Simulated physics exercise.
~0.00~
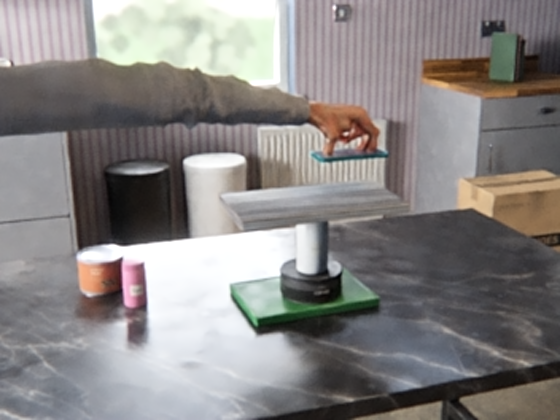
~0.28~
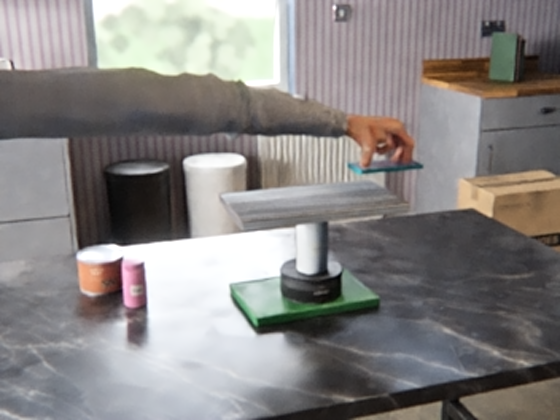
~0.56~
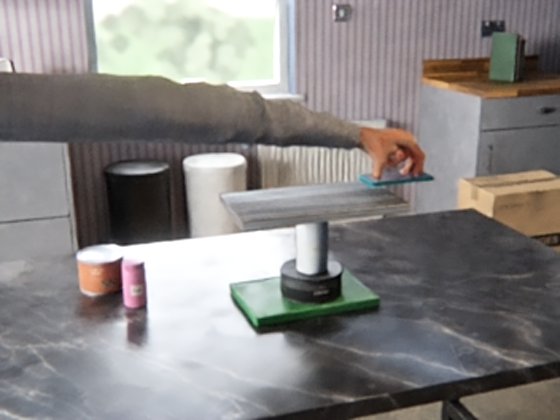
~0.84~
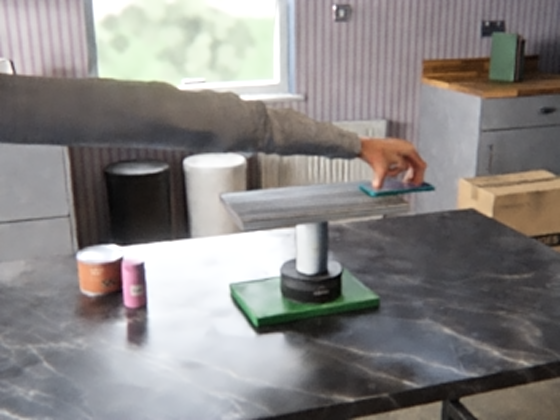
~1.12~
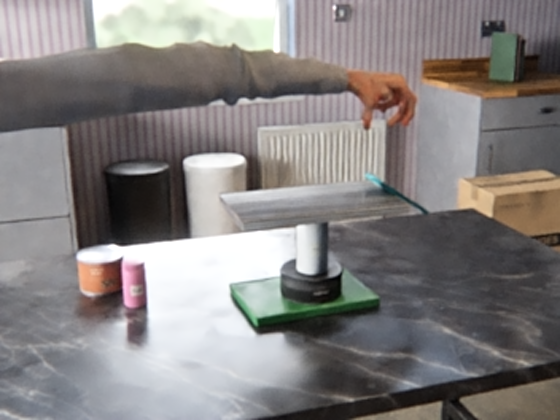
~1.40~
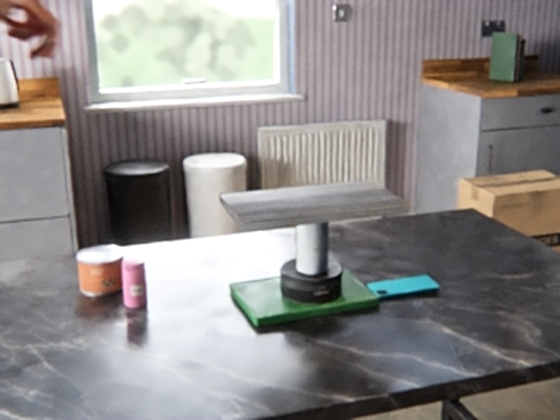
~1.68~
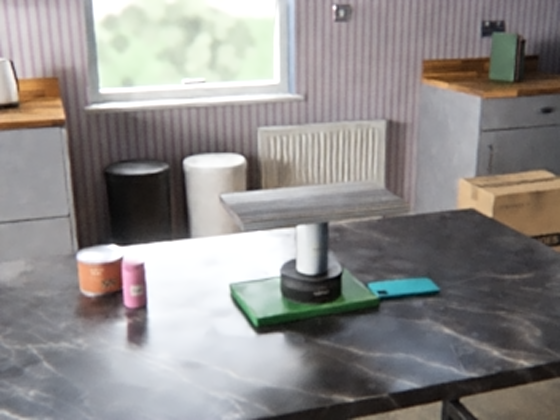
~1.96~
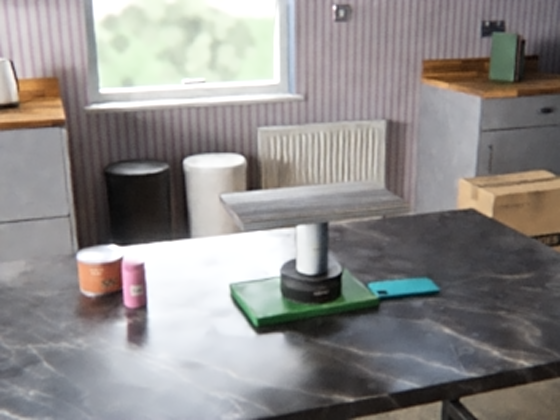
At the start, a hand reaches in from the left, holding a turquoise phone above a stack on a dark marbled table, where a grey board balances on a white jar, a black tub and a green tray. An orange tub and a pink container stand to the left. The hand carries the phone right and lowers it to the board's right end. As it lets go and draws back, the phone tips over the edge and drops to the table. At the end, the phone lies flat beside the green tray, while the board and everything beneath it remain standing.
